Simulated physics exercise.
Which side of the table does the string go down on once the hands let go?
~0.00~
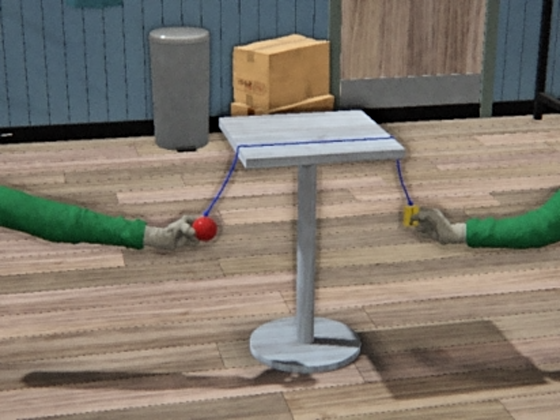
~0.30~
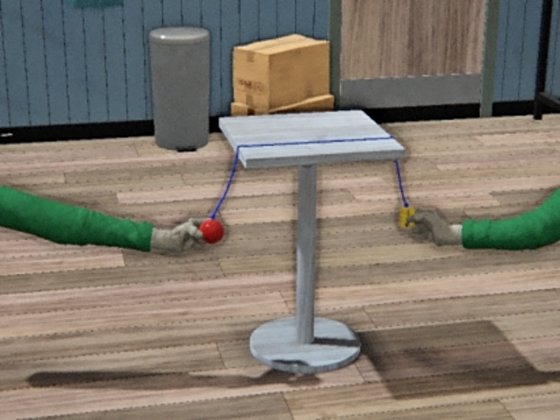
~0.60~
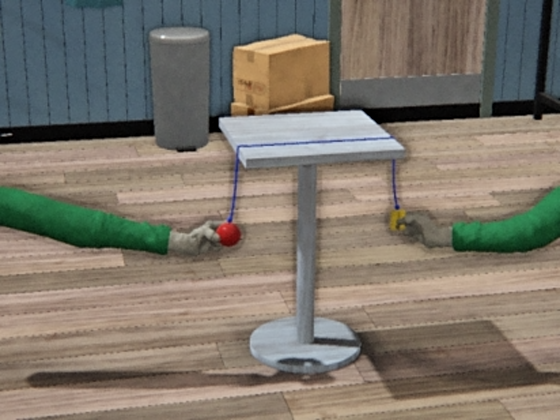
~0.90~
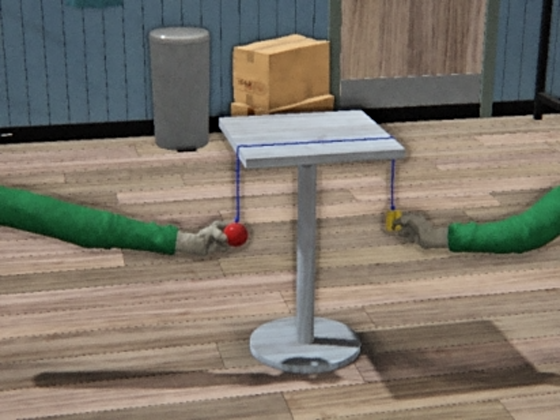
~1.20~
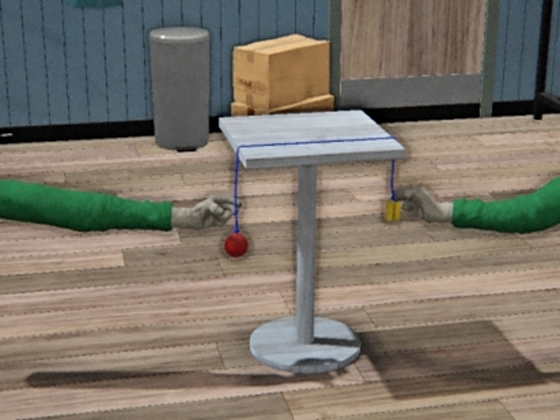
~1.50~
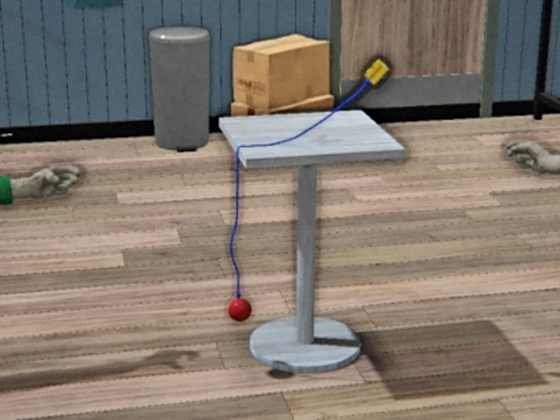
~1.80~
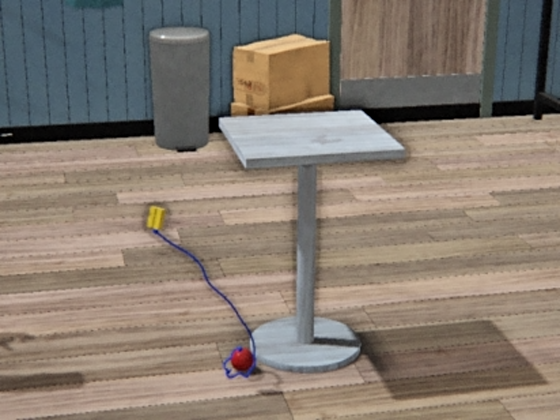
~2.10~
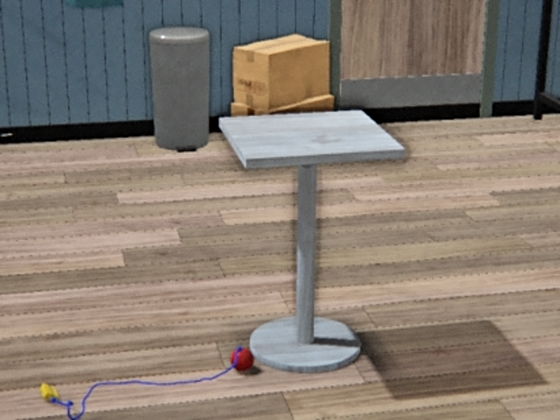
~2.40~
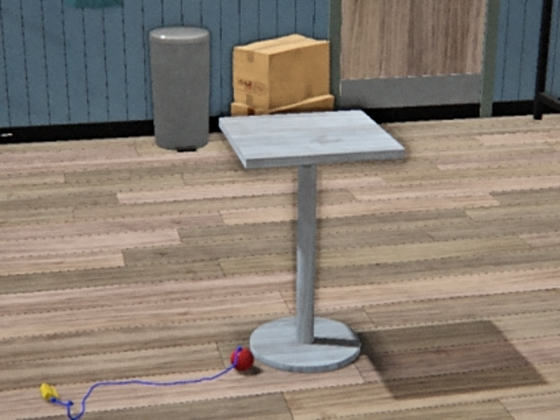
The string goes down on the left side, and both the red ball and the yellow object end up on the floor.
